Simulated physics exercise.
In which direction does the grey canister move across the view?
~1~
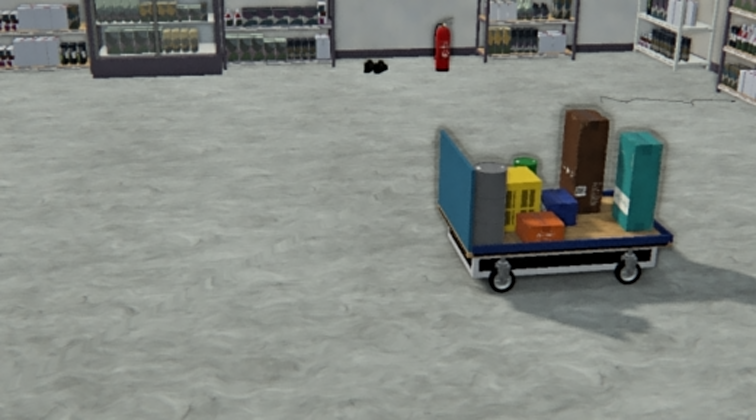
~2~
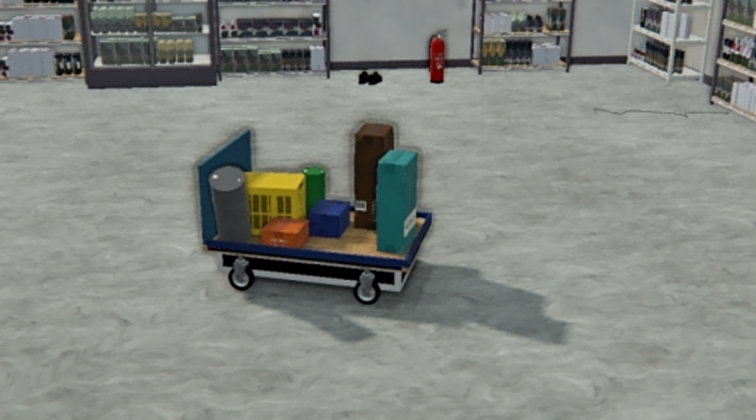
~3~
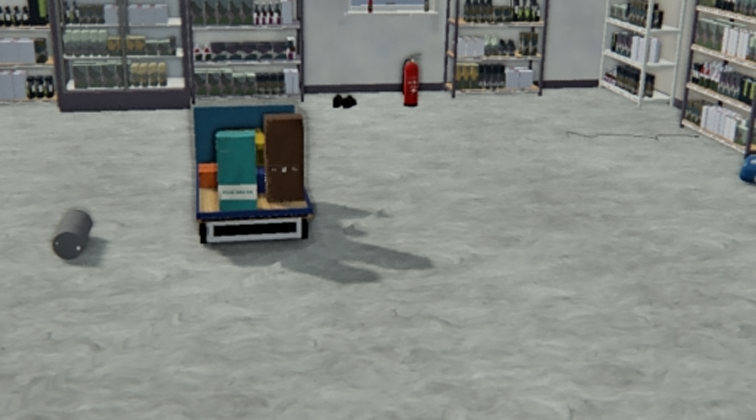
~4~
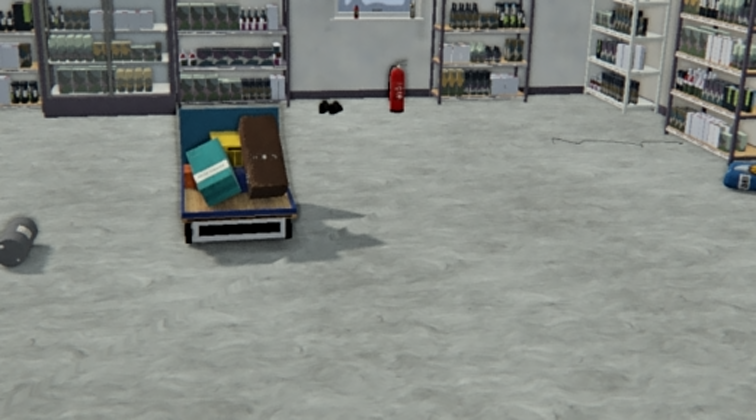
The grey canister moves to the left, first on the cart and then along the floor after it comes off.
